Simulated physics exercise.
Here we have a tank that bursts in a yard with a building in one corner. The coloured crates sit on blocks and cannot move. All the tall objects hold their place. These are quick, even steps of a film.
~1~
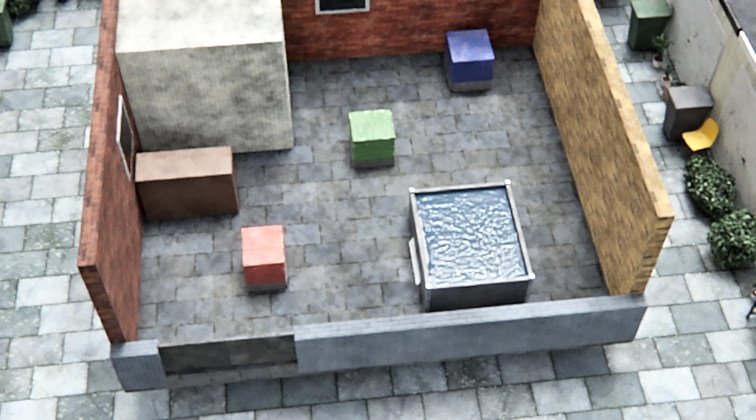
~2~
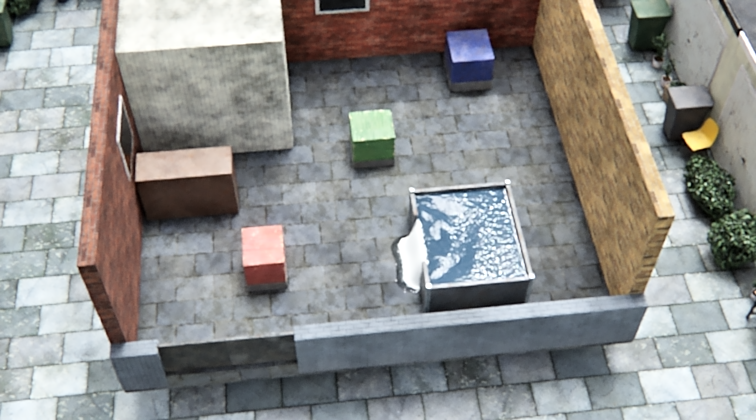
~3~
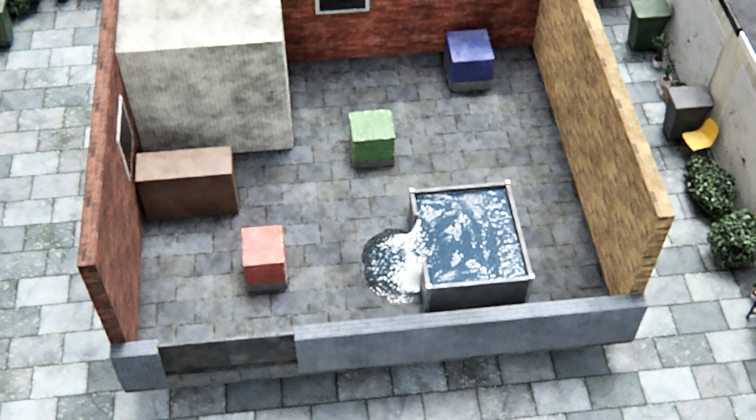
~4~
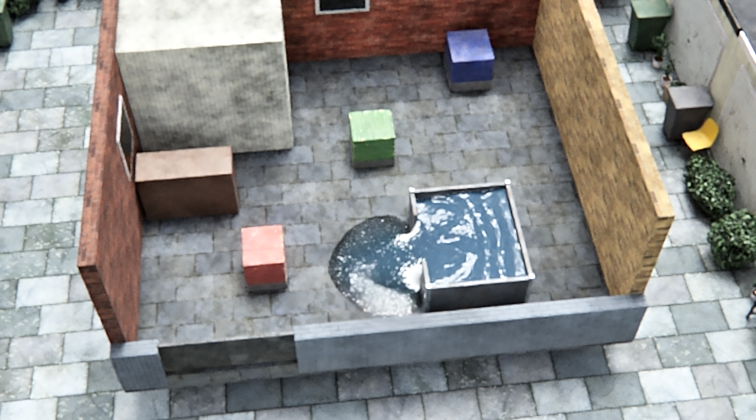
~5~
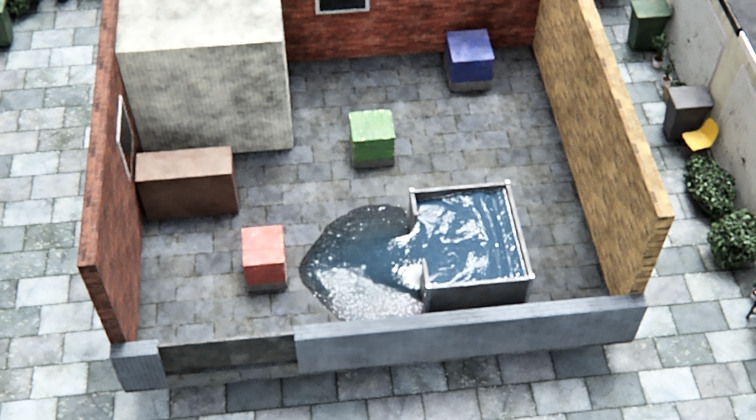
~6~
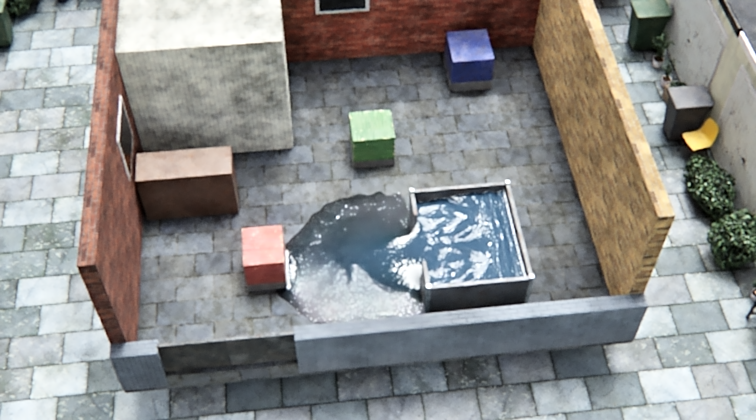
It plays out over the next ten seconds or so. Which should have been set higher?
In the end: The red crate is wetted; the blue crate escapes dry; the green crate escapes dry.
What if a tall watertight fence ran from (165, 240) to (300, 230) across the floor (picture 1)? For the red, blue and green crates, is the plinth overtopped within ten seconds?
Red takes water; blue keeps dry; green is safe.
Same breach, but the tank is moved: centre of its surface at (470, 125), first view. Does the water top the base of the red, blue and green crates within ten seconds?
Red escapes it; blue remains dry; green gets wet.
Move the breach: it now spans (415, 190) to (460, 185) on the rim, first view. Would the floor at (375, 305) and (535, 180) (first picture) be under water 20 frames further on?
One after the other: No water, no water.
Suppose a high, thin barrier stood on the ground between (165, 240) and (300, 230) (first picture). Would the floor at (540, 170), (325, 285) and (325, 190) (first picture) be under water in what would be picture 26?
One after the other: Not flooded, under water, under water.
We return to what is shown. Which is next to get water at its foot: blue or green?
I say the green one.
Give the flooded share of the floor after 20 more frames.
I make it 45 per cent.
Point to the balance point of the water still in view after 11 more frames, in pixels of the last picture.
At about (373, 263).
A moment on, water covers 25 % of the floor; the red crate water round its plinth, the blue crate not reached, the green crate water round its plinth.
Next, water covers 35 % of the floor; the red crate water round its plinth, the blue crate not reached, the green crate water round its plinth.
Then, water covers 45 % of the floor; the red crate water round its plinth, the blue crate not reached, the green crate water round its plinth.
Later, water covers 55 % of the floor; the red crate water round its plinth, the blue crate not reached, the green crate water round its plinth.
In the end, water covers 90 % of the floor; the red crate was topped, the blue crate stayed above the water, the green crate stayed above the water.
